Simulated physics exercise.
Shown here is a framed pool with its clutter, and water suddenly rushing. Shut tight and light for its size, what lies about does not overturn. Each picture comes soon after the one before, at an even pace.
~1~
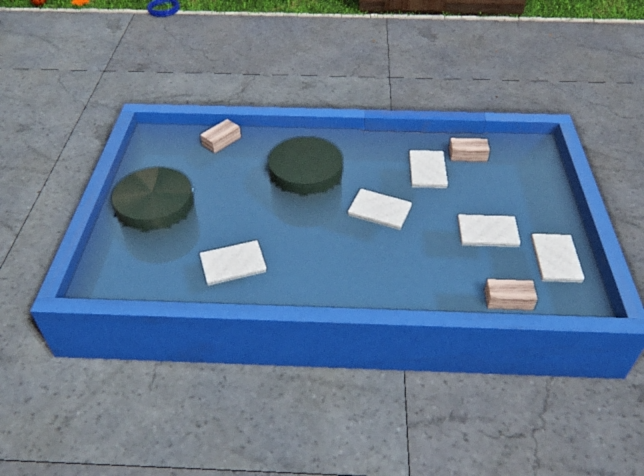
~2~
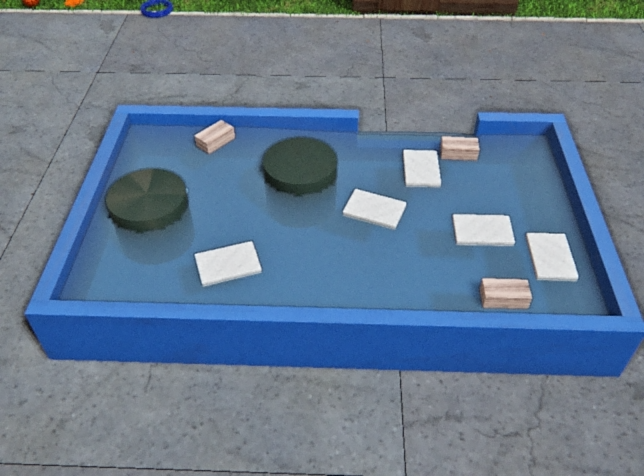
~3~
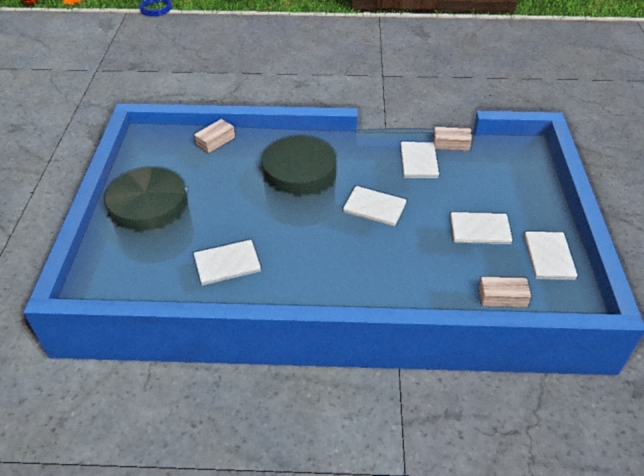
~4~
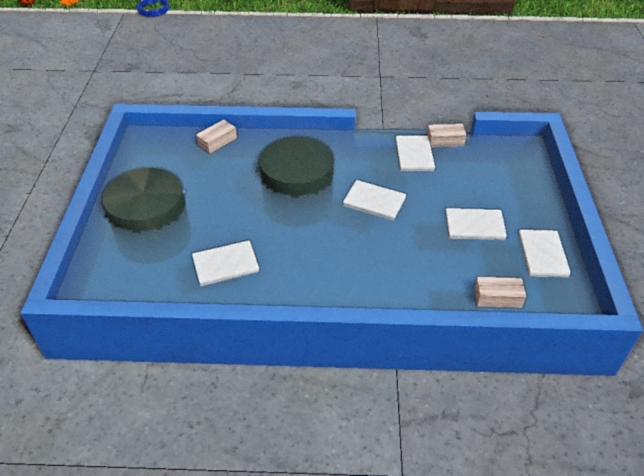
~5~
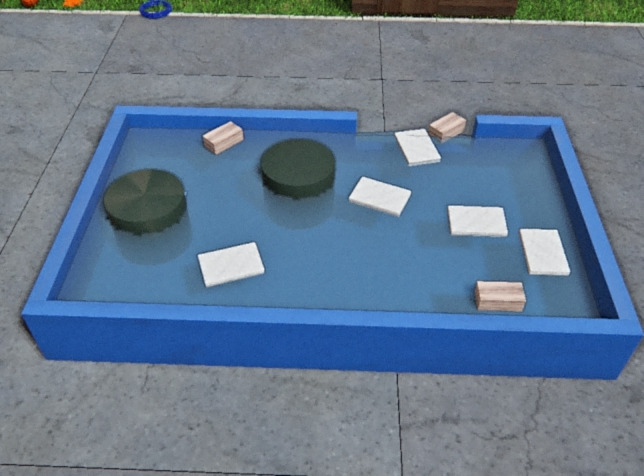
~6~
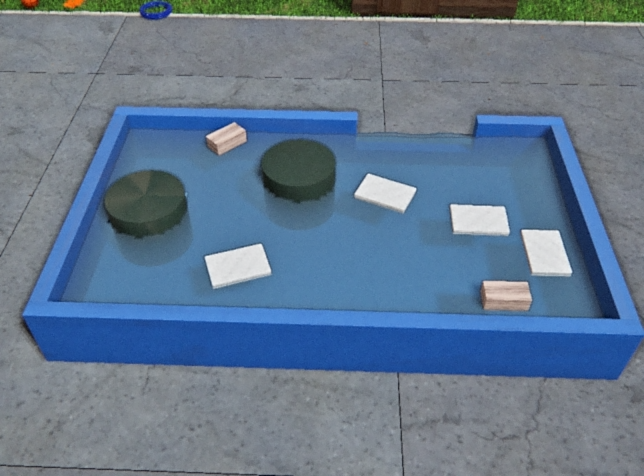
Blue-framed pool on grey paving, a gap appearing in its back wall, floating blocks drifting, two near the gap leaving view.
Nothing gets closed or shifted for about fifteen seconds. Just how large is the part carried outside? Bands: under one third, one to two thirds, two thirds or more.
One to two thirds.
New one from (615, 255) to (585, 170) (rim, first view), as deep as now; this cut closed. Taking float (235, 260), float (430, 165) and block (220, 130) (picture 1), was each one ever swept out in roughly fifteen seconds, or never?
One by one as named: Doesn't escape, gets away and doesn't escape.
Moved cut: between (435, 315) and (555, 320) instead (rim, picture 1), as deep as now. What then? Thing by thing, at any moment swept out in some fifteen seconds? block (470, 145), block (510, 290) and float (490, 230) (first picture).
Item one: Remains; item two: Leaves; item three: Leaves.
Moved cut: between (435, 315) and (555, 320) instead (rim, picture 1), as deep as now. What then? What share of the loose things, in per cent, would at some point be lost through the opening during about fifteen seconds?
It works out to some 20 in a hundred.
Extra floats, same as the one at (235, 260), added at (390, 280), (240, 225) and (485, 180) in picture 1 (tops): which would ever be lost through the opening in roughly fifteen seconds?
In that order: Kept in, stays, yes.
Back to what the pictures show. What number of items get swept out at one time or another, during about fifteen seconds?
That comes out at 4.
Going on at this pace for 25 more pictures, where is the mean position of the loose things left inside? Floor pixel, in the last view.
Near (415, 247).
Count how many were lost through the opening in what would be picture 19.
3.
A moment on, 2 of 8 are out; 6 afloat.
Next, 3 of 8 are out; 5 afloat.
Later, 4 of 8 are out; 4 afloat.
In the end, 4 of 8 are out; 4 afloat.
